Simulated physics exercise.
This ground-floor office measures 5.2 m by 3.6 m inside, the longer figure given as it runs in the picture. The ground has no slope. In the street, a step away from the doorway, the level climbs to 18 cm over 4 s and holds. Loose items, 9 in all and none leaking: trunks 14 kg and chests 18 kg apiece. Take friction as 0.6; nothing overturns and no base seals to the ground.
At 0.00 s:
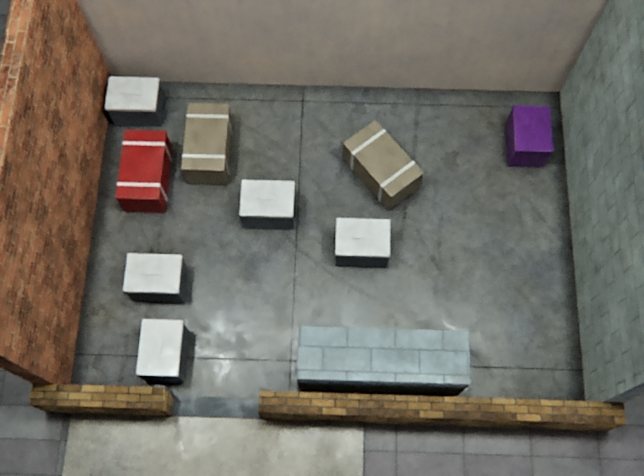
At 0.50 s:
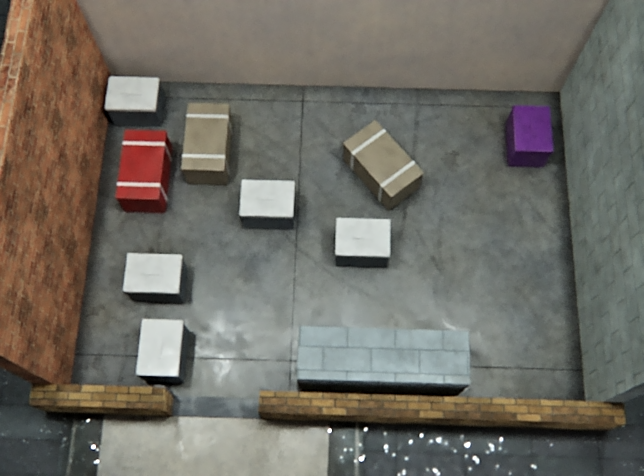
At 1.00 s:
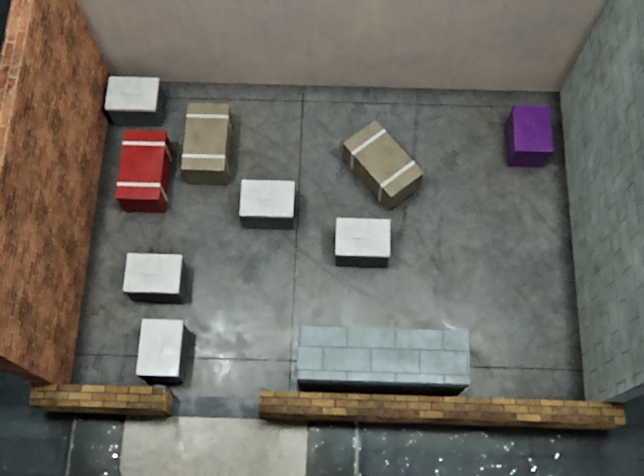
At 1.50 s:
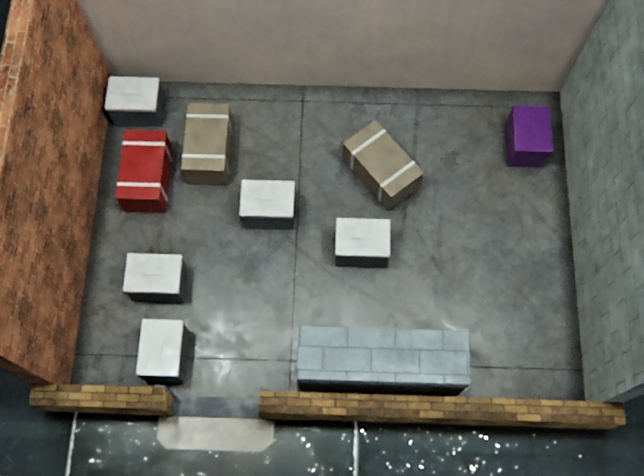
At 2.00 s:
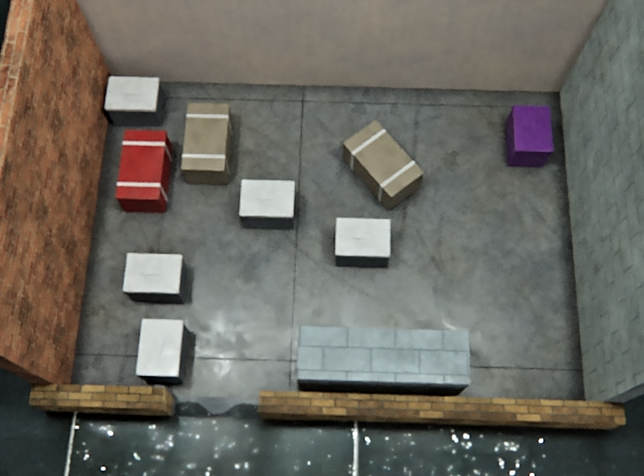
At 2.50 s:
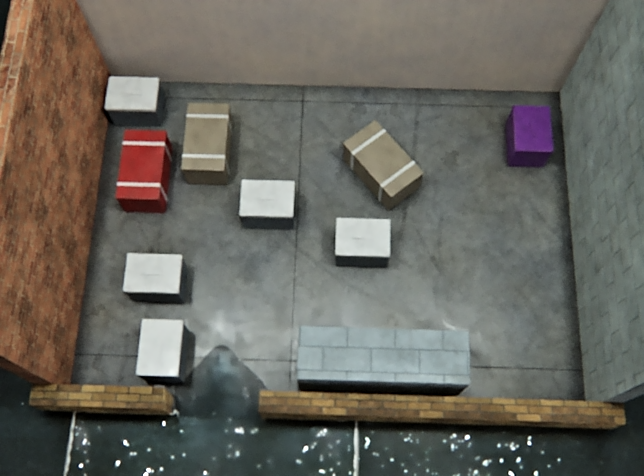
Dark, glittering water spread along the street outside the low brick wall, gradually covered the pale step, and began entering through the doorway, while the red trunk, purple chest and other boxes inside stayed still.
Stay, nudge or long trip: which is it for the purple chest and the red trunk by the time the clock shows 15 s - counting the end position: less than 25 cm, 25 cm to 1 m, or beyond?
The purple chest slides a little; the red trunk is nudged along.
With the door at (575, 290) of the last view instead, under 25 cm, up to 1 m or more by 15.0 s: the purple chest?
In that case the purple chest holds its place.
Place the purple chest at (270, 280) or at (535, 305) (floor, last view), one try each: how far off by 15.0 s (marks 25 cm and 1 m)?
In turn: It travels far; it holds its place.
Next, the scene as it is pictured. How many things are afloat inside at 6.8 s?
0 of them.
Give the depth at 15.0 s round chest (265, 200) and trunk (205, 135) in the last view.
Roughly 8 and 10 cm.
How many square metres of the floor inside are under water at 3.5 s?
About 2.0 m2.
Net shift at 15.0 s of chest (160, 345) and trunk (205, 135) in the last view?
In that order: 30 cm, 80 cm.
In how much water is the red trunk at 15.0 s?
About 8 cm.
After 3.5 s the purple chest is near (533, 128), 0.0 m from its start, aground; the red trunk is near (141, 164), 0.0 m from its start, aground; 0 afloat.
After 6.8 s the purple chest is near (533, 128), 0.0 m from its start, aground; the red trunk is near (141, 164), 0.0 m from its start, aground; 0 afloat.
After 11.0 s the purple chest is near (533, 128), 0.0 m from its start, aground; the red trunk is near (134, 215), 0.6 m from its start, afloat; 4 afloat.
After 15.0 s the purple chest is near (547, 189), 0.7 m from its start, afloat; the red trunk is near (190, 197), 0.7 m from its start, afloat; 7 afloat.
